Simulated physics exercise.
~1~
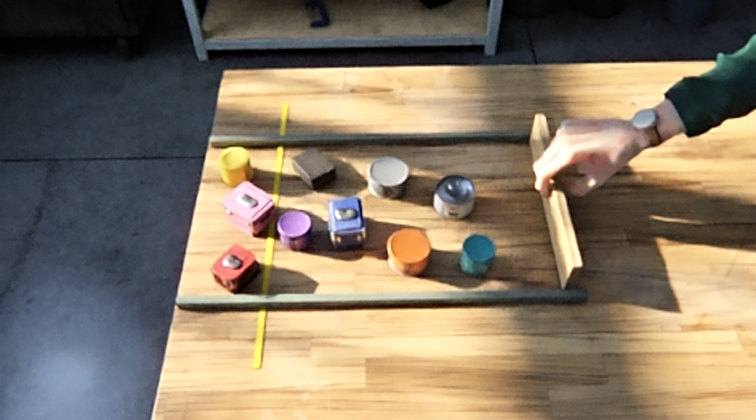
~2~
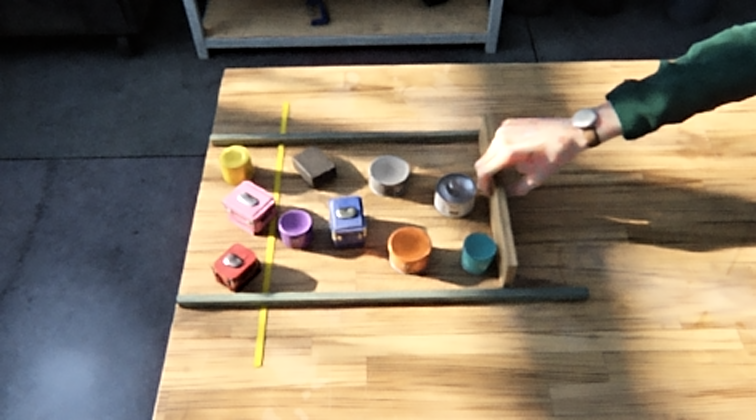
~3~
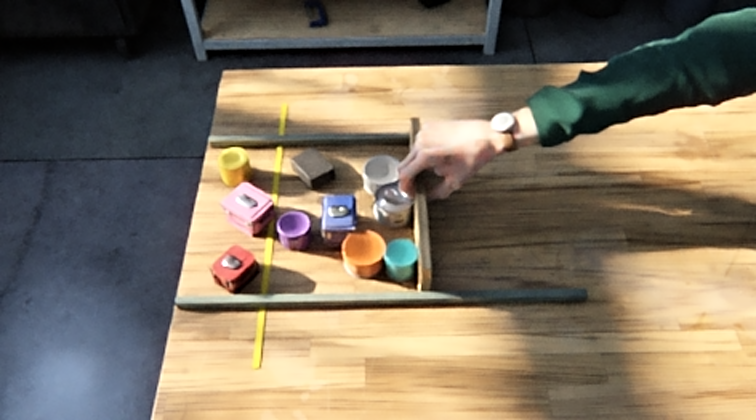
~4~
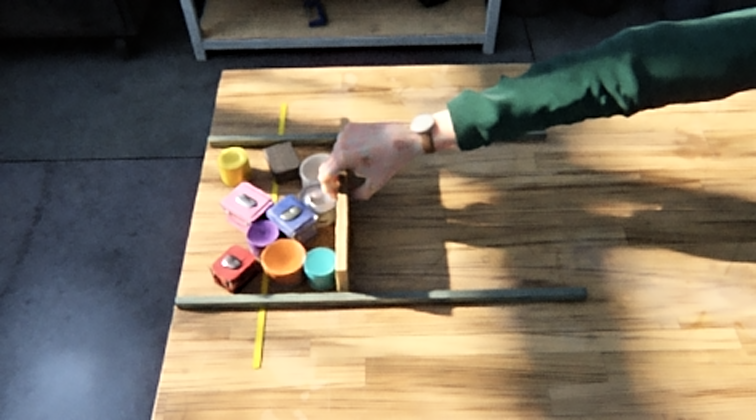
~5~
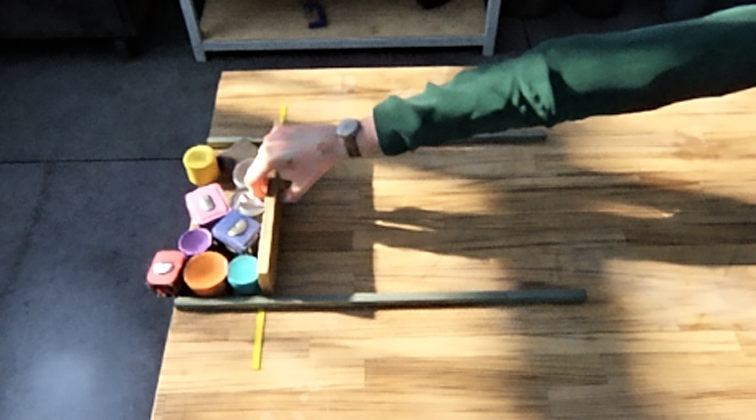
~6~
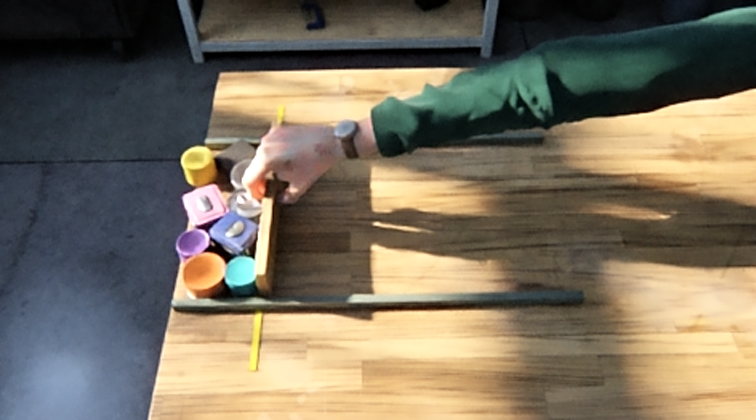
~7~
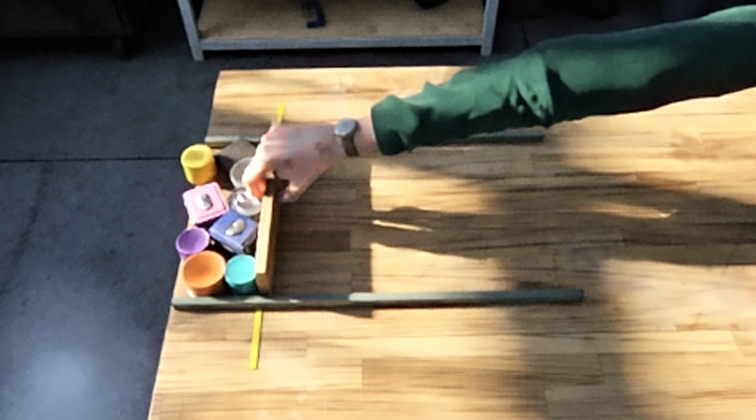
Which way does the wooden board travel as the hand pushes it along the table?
The board moves to the left, sweeping the small pots and boxes toward the table's end.
